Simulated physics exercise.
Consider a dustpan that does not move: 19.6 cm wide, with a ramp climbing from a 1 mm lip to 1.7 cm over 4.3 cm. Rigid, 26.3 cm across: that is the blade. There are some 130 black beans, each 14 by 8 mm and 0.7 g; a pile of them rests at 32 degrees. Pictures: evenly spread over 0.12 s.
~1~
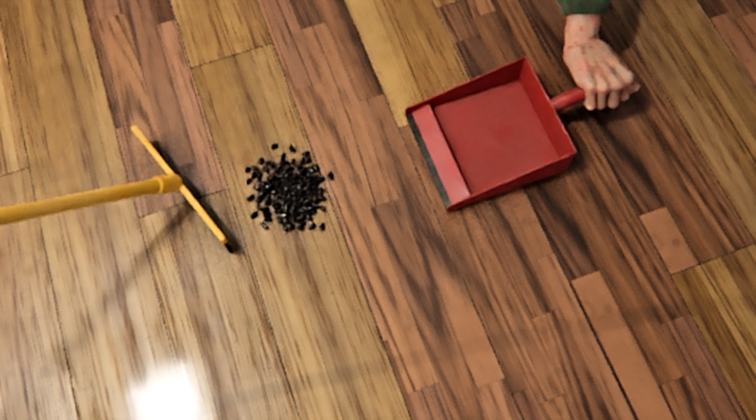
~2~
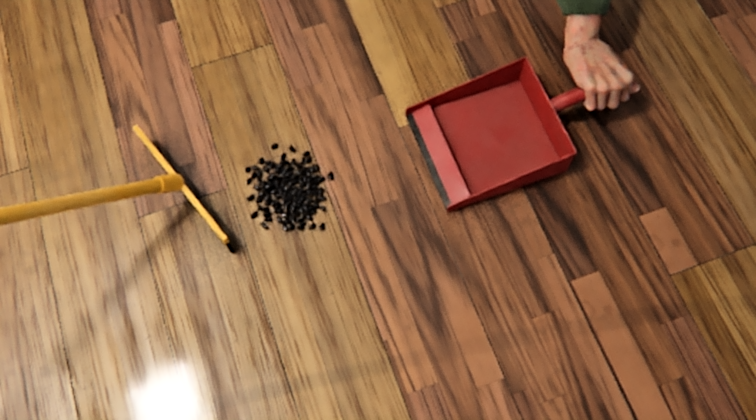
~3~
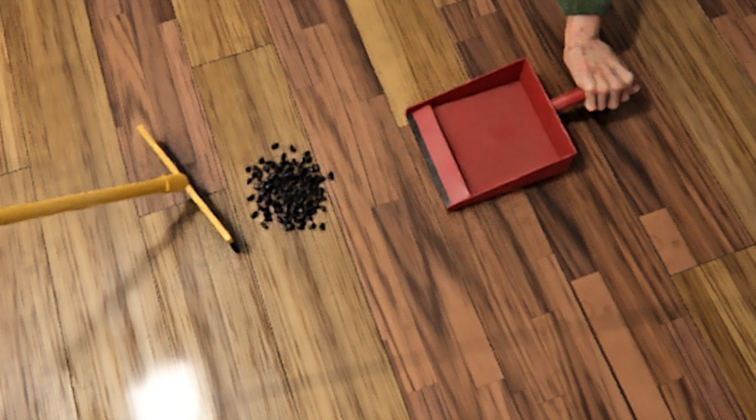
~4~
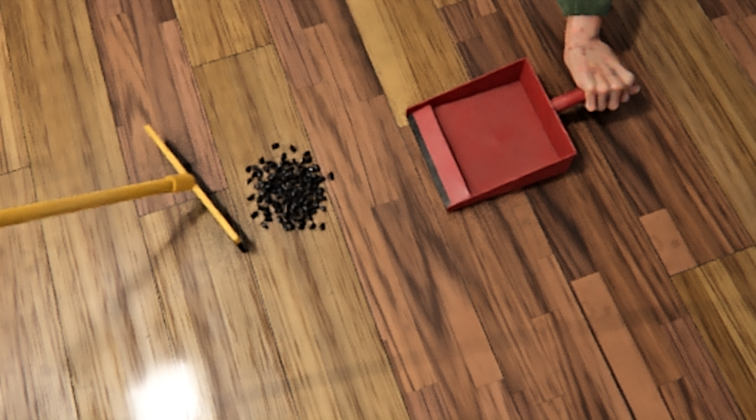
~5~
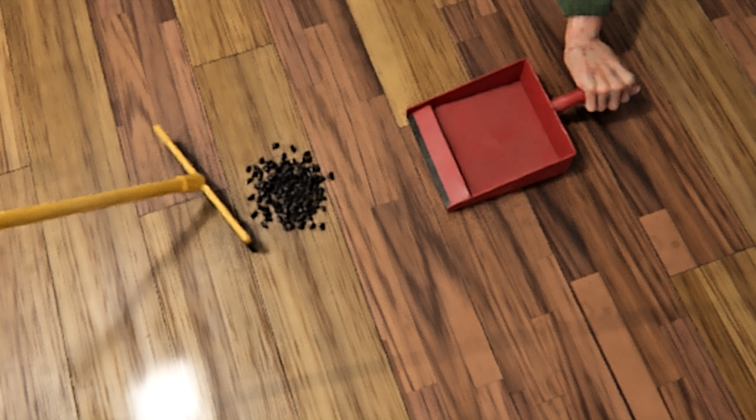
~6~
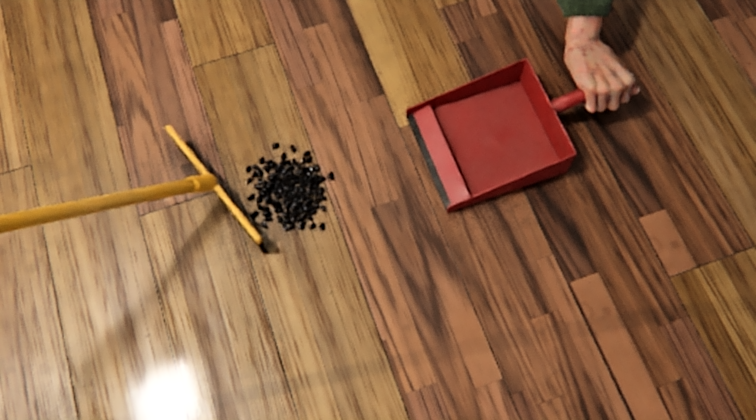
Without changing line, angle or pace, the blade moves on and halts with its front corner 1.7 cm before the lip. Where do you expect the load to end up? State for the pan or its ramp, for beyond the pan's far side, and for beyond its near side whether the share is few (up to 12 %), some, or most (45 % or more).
In the pan or on its ramp: Few, past the pan's far side: Some, past the pan's near side: Few.
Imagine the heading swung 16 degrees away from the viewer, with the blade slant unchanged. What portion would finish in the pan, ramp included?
Around 20 %.
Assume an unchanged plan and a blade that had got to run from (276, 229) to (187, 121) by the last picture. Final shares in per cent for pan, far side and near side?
Pan: 30, far side: 40, near side: 5.
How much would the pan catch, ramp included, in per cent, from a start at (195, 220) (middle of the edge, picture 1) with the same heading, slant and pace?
Some 0 per cent.
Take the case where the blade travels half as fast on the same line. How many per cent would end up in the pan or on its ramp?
It would come to roughly 0 percent.
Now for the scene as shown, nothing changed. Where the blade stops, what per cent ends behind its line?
Some 10 percent, give or take.
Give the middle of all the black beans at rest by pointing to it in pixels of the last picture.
Estimated resting centre: Around (401, 148).
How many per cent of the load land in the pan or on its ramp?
5 percent.
Then, 0.19 s after the last picture, middle of the blade 20 cm from the lip; 0 % over the lip, far side 10 %, near side 0 %.
Then, 0.32 s after the last picture, middle of the blade 10 cm from the lip; 0 % over the lip, far side 20 %, near side 0 %.
Then, 0.57 s after the last picture, middle of the blade 6 cm from the lip; 5 % over the lip, far side 25 %, near side 5 %.
In the end, pan 5 %, far side 25 %, near side 5 %, in front of the lip or behind the blade 65 %.
